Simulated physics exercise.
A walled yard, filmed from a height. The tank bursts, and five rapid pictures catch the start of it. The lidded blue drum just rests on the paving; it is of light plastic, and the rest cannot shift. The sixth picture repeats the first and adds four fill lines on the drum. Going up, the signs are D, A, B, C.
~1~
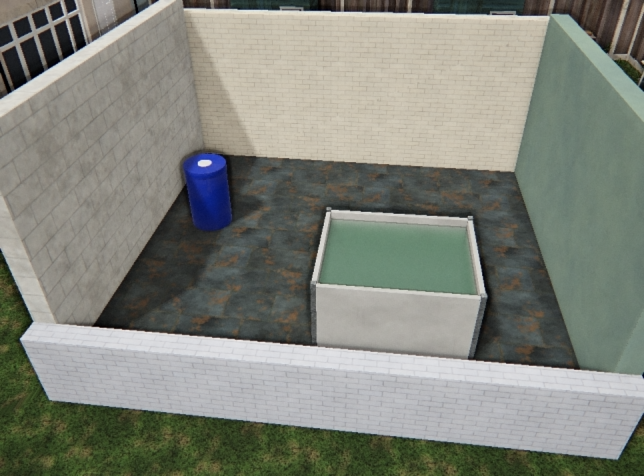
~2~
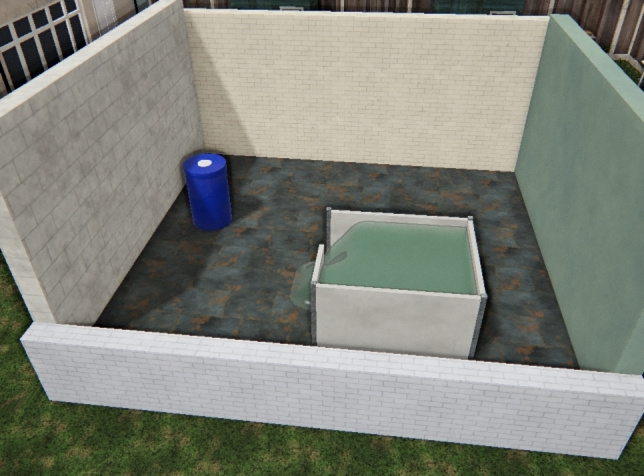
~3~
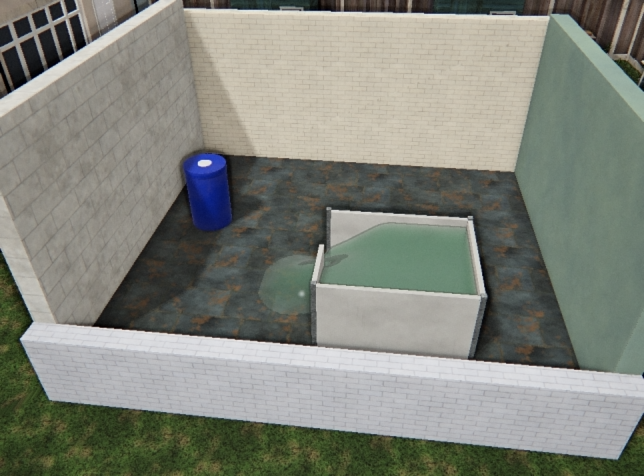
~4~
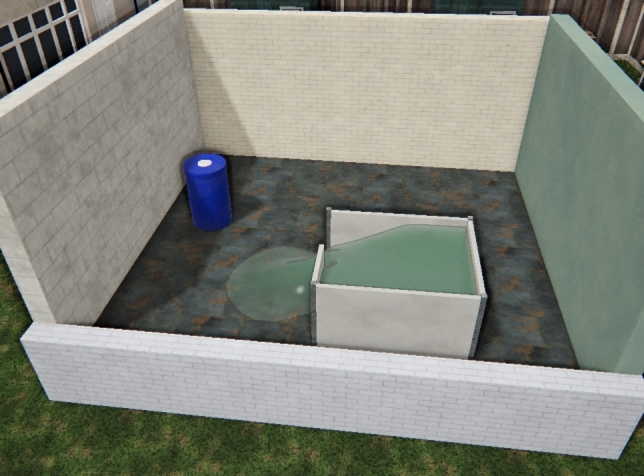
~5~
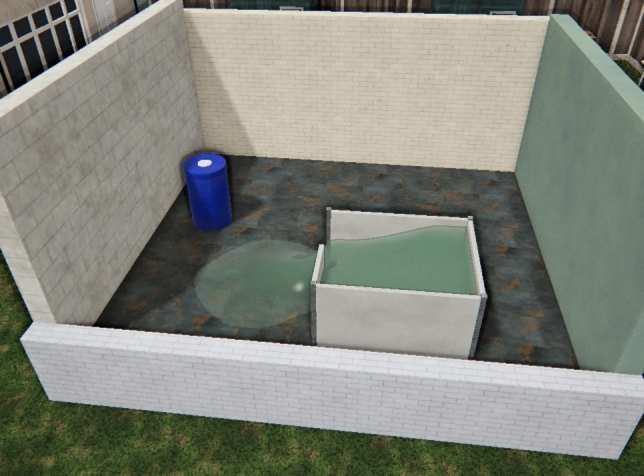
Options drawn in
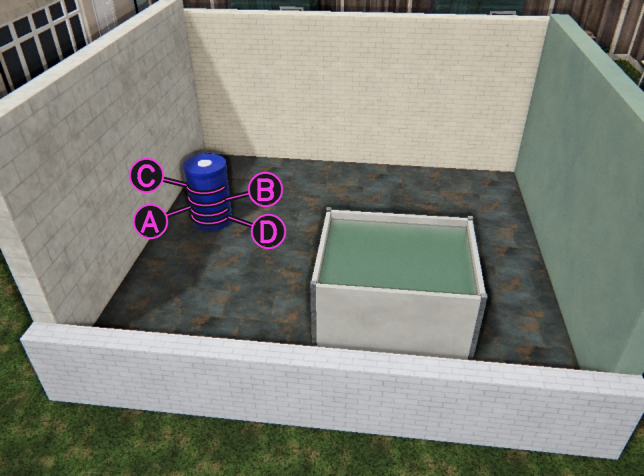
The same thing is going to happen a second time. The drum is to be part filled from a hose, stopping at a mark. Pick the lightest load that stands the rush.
Choose A.
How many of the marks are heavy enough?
Three of them.
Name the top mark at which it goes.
D.
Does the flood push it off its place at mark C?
No.
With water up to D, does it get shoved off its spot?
Yes, that goes wrong.
On the marked copy, A at (204, 215); B at (203, 205); C at (201, 193); D at (206, 223); from the bottom up D, A, B, C.
If A is chosen, it does not move.
If B is chosen, it does not move.
If C is chosen, it does not move.
If D is chosen, it is pushed about 3 times its own width away.
